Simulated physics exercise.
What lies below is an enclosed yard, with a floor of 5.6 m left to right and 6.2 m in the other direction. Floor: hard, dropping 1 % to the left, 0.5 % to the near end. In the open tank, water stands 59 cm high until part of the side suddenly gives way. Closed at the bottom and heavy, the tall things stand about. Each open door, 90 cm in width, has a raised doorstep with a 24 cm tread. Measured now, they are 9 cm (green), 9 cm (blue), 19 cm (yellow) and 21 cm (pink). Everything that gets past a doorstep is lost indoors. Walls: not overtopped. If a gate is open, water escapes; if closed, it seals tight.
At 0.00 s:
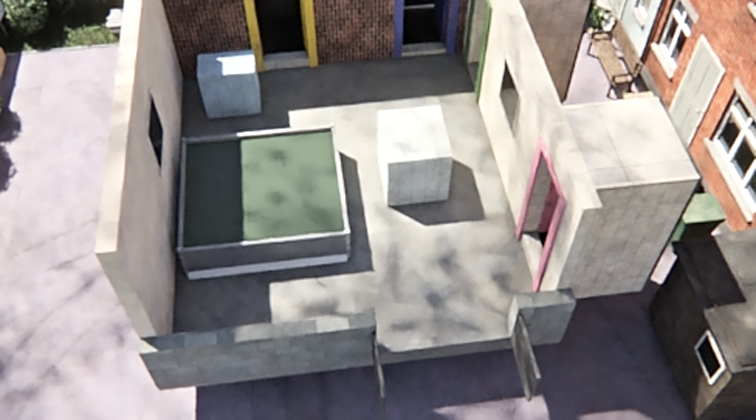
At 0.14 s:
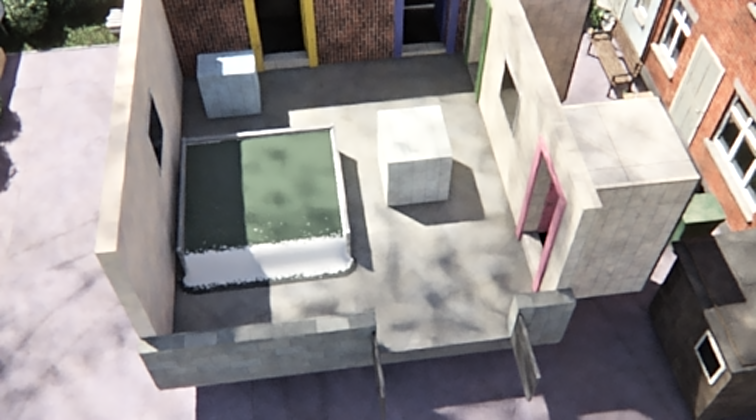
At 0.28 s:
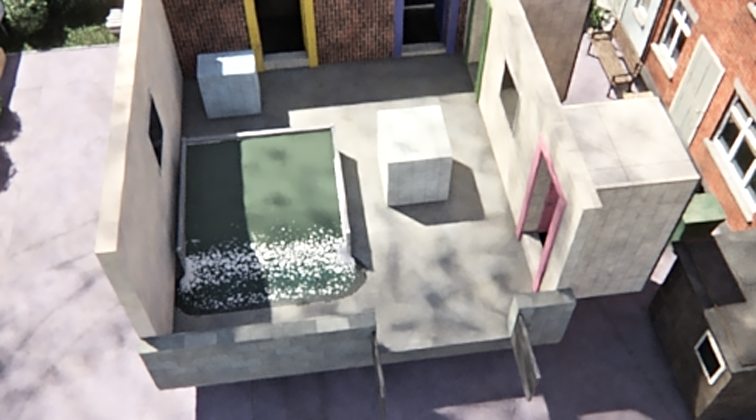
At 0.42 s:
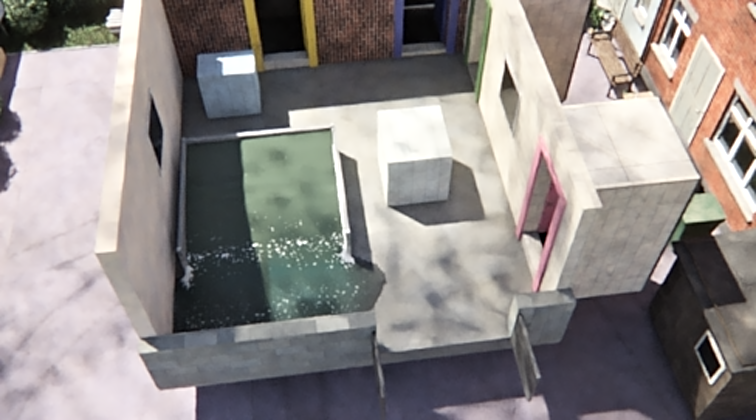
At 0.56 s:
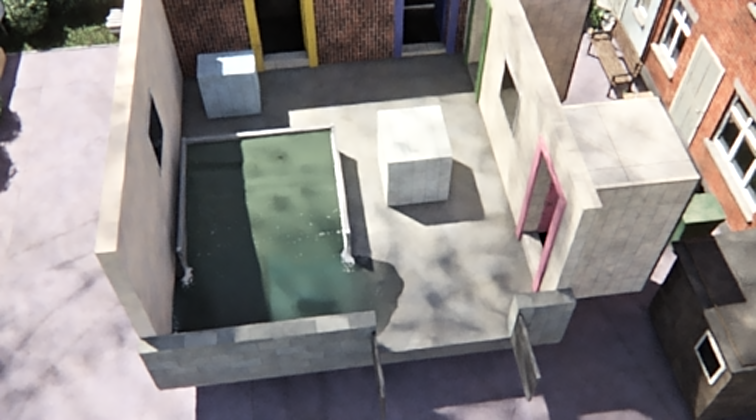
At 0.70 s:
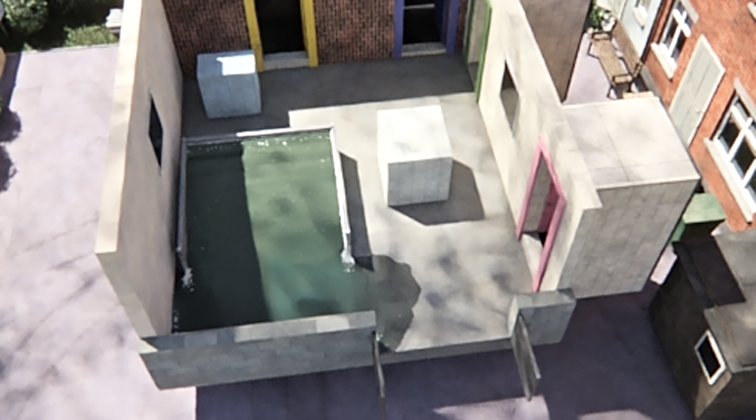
Green water in an open tank pours out its near side and spreads across the yard floor.
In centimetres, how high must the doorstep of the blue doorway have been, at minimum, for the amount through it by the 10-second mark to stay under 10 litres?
It must have been at least 9.5 cm high.
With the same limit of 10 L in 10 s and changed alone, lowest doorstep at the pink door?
At the pink door you'd want roughly 19 cm.
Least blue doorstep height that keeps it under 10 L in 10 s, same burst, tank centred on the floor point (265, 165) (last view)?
It should be around 9.0 cm high.
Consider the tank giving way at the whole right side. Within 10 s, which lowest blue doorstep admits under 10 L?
Near 14.5 cm.
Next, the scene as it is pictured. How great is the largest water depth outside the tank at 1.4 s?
Up to some 54 centimetres, I'd say.
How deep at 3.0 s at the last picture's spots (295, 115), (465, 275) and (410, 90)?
Taking the spots in order: About 0, 7 and 0 centimetres.
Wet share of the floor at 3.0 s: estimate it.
Near 45 per cent of the open floor.
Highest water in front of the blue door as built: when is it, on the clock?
The level tops out around 6.5 s.
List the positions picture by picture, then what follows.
Still water, 59 cm deep, in the open tank at (262, 187); the blue door at (426, 14) is dry, in the first picture.
Water pours out at (268, 256) and has run 0.3 m, to (191, 289); about 8 cm deep outside, 59 cm at the back, in the second picture.
The front is at (206, 310), 0.7 m from the gap at (268, 258); 1.8 m2 of floor is wet, 59 cm left at the back, in the third picture.
The front is at a hidden place, 1.2 m from the gap at (268, 258); 3.4 m2 of floor is wet, 59 cm left at the back, in the fourth picture.
Water pours out at (268, 259) and has run 1.6 m, to a hidden place; about 10 cm deep outside, 59 cm at the back, in the fifth picture.
The gap is at (268, 259), the front 1.8 m out at a hidden place; the back of the open tank holds 54 cm; 5.1 m in a straight line remain to the blue door at (426, 14), in the sixth picture.
After 1.4 s water covers 20 % of the floor, deepest (54 cm) near (185, 363); it has not reached the blue door.
After 3.0 s water covers 45 % of the floor, deepest (36 cm) near (172, 364); it has not reached the blue door.
After 10.0 s water covers 100 % of the floor, deepest (14 cm) near (183, 99); 6 cm at the blue door, 14 litres in over its 9 cm doorstep.
At the blue door as built, the water arrived by 5.1 s and peaked near 13 cm at 6.4 s.
With a doorstep of 8 cm, 23 litres would have come in within the 10 s; with 11 cm, 3 litres. So under 10 litres takes about 9.5 cm.
